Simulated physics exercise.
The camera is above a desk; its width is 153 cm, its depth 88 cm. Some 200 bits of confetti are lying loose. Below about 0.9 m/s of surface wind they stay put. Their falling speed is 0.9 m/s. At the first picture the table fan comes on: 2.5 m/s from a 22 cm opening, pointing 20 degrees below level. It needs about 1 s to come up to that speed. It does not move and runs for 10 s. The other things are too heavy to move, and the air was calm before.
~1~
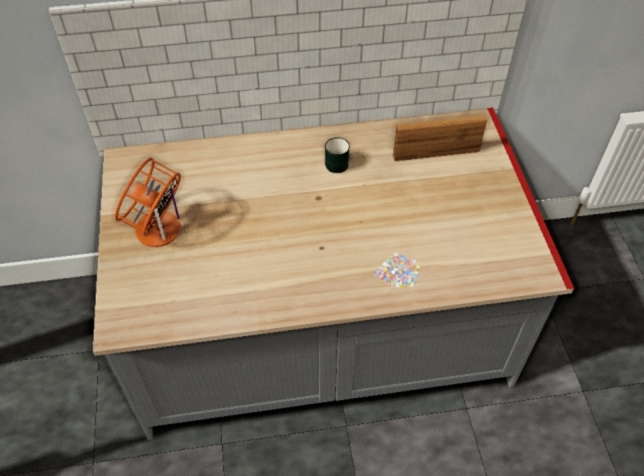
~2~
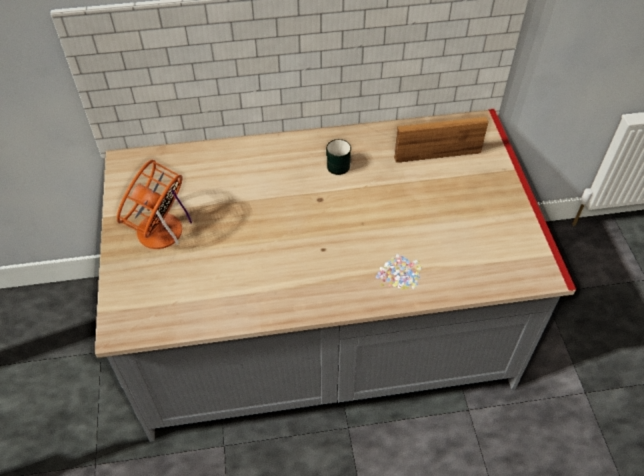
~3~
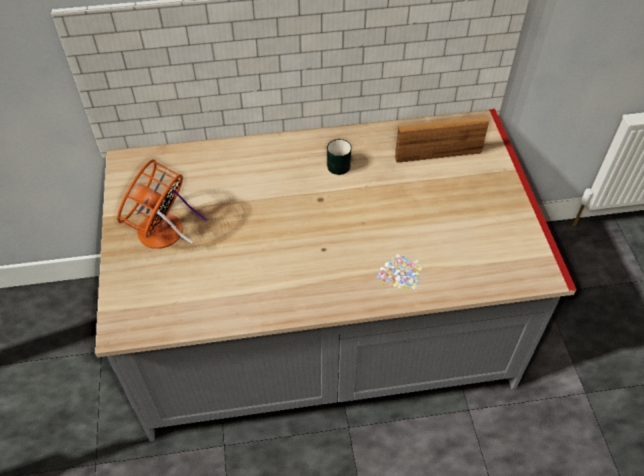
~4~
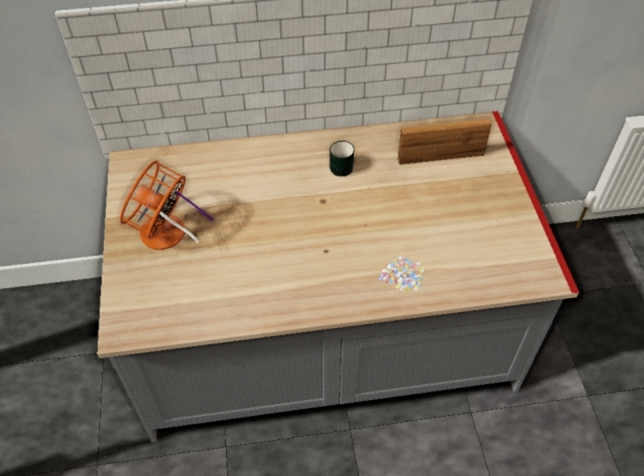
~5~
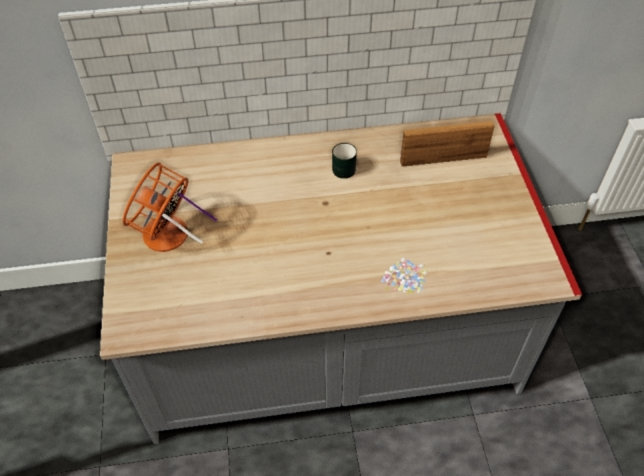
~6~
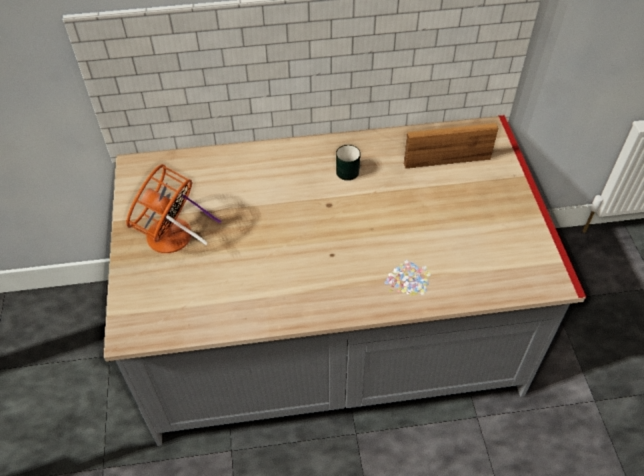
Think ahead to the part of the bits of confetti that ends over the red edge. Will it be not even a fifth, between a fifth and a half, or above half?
Of the bits of confetti, from a fifth to a half end over the red edge.
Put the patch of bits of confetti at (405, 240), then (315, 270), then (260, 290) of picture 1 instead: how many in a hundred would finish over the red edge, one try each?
In turn about 100 %, 15 %, 0 %.
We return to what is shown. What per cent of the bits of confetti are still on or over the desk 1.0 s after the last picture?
About 0 %.
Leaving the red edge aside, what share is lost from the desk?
Near 60 %.
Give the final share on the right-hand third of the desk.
Some 0 per cent.
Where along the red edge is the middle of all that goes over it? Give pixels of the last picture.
Near (579, 282).
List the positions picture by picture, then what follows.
The middle of the bits of confetti is near (396, 273), none has stirred yet and the mouth of the table fan is at (149, 197), in the first picture.
The middle of the bits of confetti is near (398, 274), none has stirred yet and the red edge is centred on (531, 190), in the second picture.
The middle of the bits of confetti is near (398, 274), none has stirred yet, the top of a mug is at (339, 147) and the top of a board is at (444, 124), in the third picture.
The middle of the bits of confetti is near (401, 276) and none has stirred yet, in the fourth picture.
The middle of the bits of confetti is near (403, 278) and none has stirred yet, in the fifth picture.
The middle of the bits of confetti is near (407, 280) and none has stirred yet, in the sixth picture.
Then, 1.0 s after the last picture, 36 % are over the red edge; 64 % have settled or left.
Then, 2.2 s after the last picture, 36 % are over the red edge; 100 % have settled or left.
Then, 4.6 s after the last picture, 36 % are over the red edge; 100 % have settled or left.
Then, 9.1 s after the last picture, at the end, 36 % are over the red edge.
